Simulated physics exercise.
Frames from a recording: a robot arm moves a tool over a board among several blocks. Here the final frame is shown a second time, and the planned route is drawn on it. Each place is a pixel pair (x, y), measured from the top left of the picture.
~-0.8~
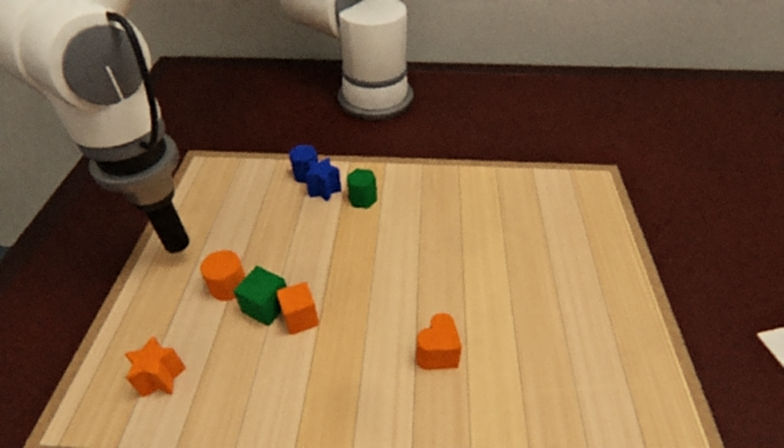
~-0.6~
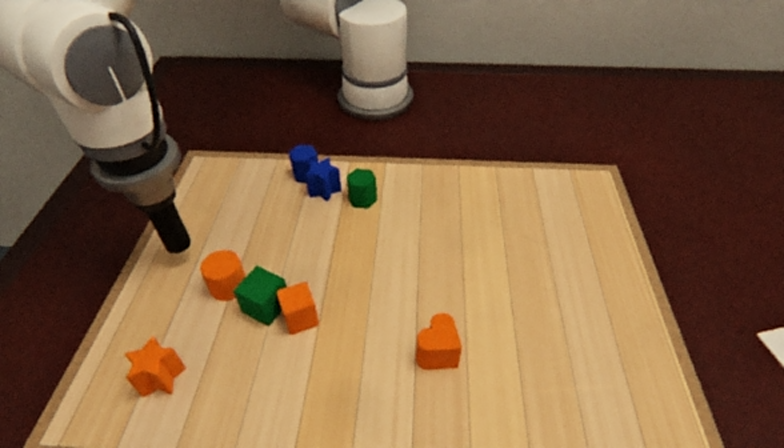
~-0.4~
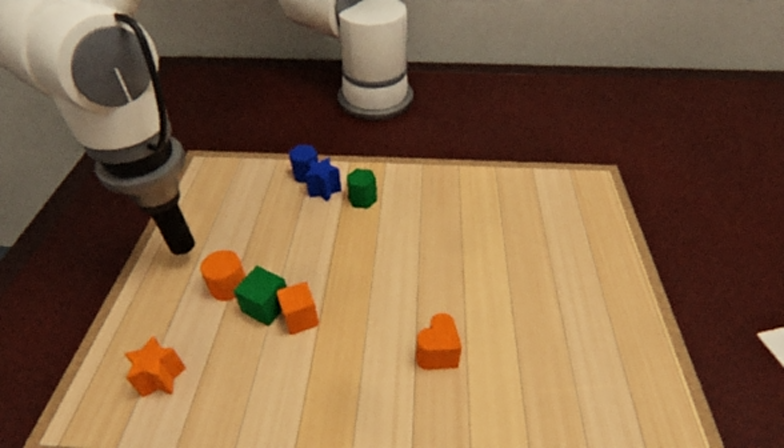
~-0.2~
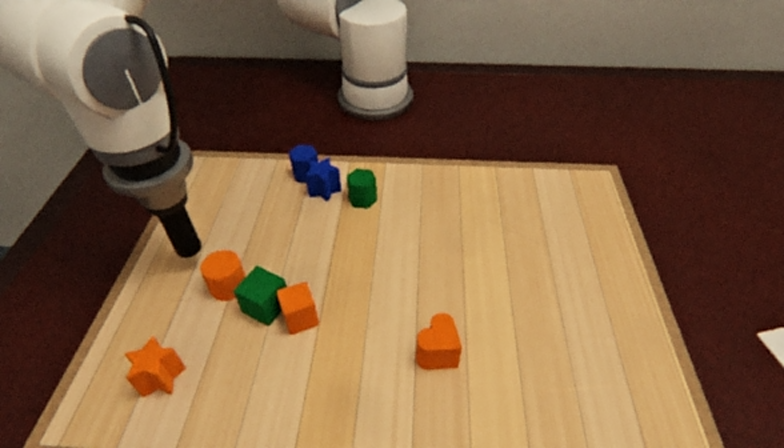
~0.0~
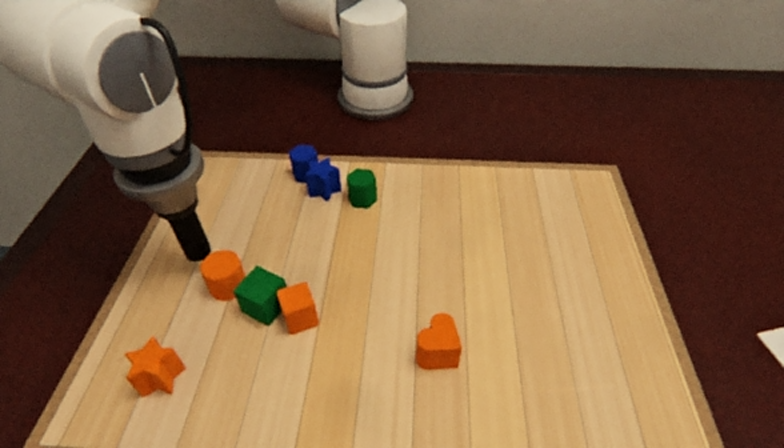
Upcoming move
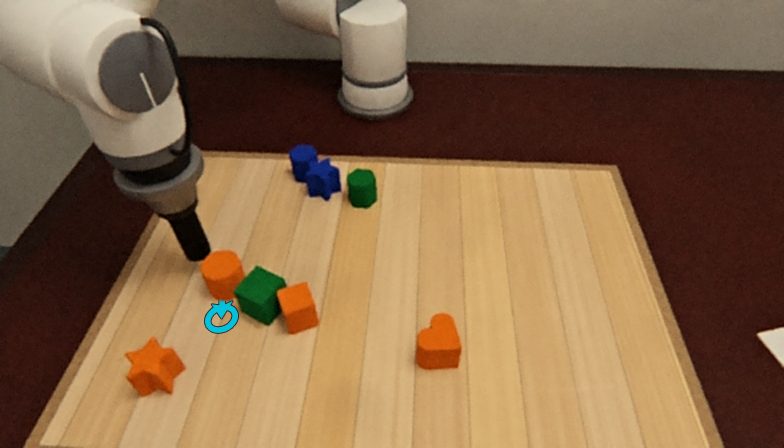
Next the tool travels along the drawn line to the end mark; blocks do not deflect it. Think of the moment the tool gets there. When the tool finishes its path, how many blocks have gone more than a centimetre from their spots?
I reckon the push displaces three or more of the blocks by more than 1 cm.
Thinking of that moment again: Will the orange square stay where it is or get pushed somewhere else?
At the moment the path ends, the orange square no longer stands where it did.
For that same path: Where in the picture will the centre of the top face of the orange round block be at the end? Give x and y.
Pixel (244, 302).
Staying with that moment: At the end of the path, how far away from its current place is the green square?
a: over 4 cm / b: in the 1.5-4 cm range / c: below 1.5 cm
Option b.
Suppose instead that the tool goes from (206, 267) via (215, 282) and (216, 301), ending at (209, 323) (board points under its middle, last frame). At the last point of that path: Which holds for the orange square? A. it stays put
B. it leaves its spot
Correct choice: B.
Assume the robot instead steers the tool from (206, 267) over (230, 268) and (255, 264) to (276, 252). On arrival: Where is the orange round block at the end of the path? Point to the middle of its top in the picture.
Final place: (234, 270).
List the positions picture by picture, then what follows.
Tool's lower end (177, 244); orange star-shaped block (147, 357); orange round block (220, 264); green square (259, 284); orange square (295, 297), in the first frame.
Tool (179, 245); blocks still, in the second frame.
Tool (183, 246); blocks still, in the third frame.
Tool (189, 249); blocks still, in the fourth frame.
Tool (199, 253); orange star-shaped block (147, 357); orange round block (220, 264); green square (259, 284); orange square (295, 297), in the fifth frame.
Drawn move, from (206, 267) over (216, 281) and (222, 298) to (222, 318).
The first path, step by step. Halfway along, tool (214, 275); orange round block (235, 281); green square (270, 291); orange square (307, 301).
At the end, tool (215, 304); orange star-shaped block still; orange round block (244, 302); green square (285, 296), turned 35° anticlockwise; orange square (320, 303), turned 15° clockwise.
